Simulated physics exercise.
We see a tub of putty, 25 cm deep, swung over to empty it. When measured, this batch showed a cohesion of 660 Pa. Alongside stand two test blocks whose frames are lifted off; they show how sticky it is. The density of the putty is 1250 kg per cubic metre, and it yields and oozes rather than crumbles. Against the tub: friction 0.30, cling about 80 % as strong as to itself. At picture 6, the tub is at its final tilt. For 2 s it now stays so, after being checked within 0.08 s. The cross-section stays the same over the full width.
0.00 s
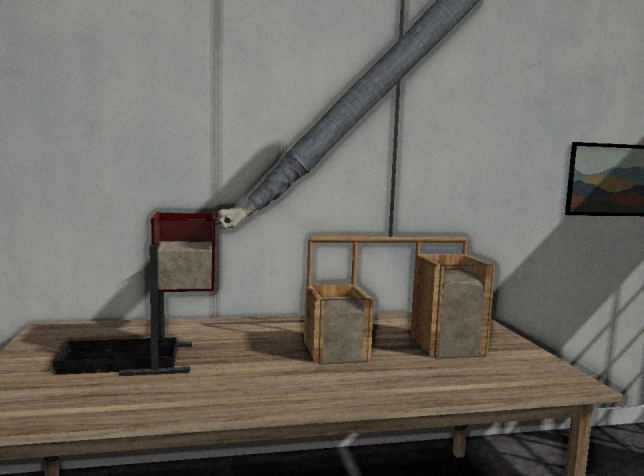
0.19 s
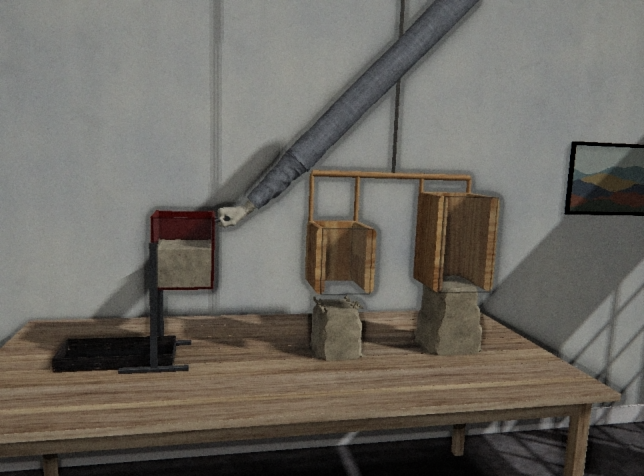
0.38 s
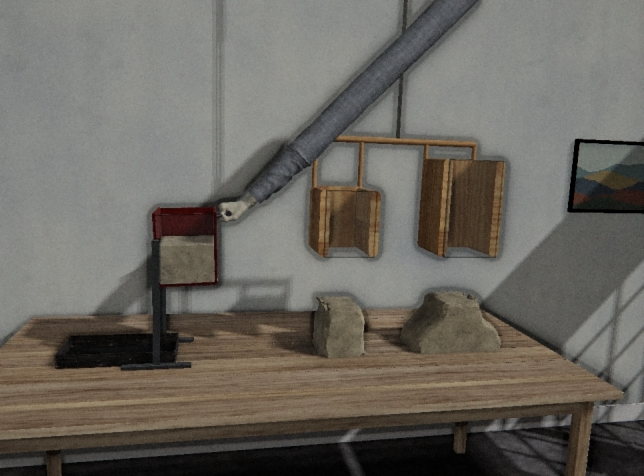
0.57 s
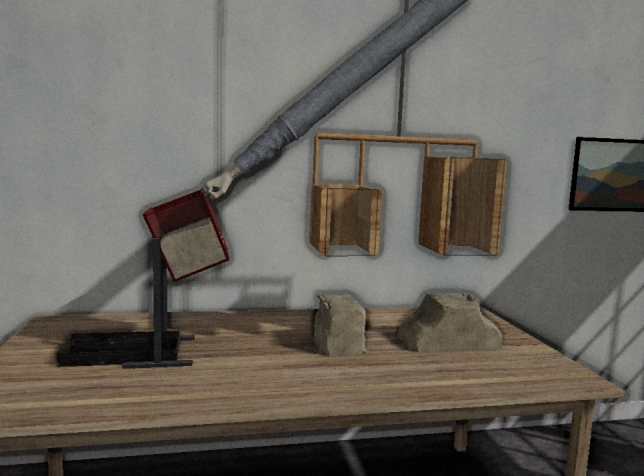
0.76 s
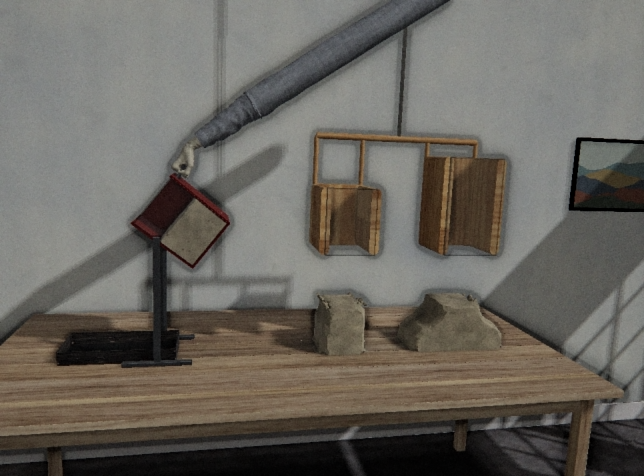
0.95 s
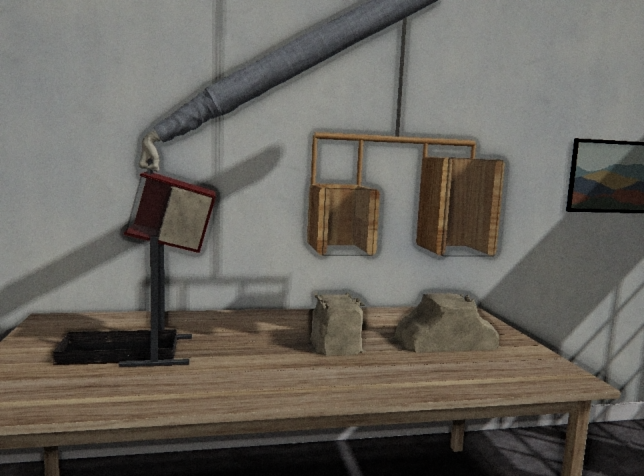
Wooden moulds rise off two blocks, the right slumps, then an arm tilts a tub left.
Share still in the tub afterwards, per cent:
Near 100 %.
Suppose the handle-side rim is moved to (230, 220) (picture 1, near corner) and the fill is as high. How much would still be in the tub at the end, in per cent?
Near 100 per cent.
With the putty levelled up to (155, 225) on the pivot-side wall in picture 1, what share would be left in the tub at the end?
It would be close to 100 percent.
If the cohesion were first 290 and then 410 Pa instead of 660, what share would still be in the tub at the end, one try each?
100 %, then 100 %.
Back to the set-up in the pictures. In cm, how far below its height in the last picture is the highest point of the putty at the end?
Roughly 0 cm.
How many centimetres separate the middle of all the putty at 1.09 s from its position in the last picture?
0 cm.
After 1.09 s, the tub is at 75 degrees and holds 100 %.
After 1.26 s, the tub is at 75 degrees and holds 100 %.
After 1.43 s, the tub is at 75 degrees and holds 100 %.
After 1.60 s, the tub is at 75 degrees and holds 100 %.
After 2.95 s, the tub is at 75 degrees and holds 100 %.
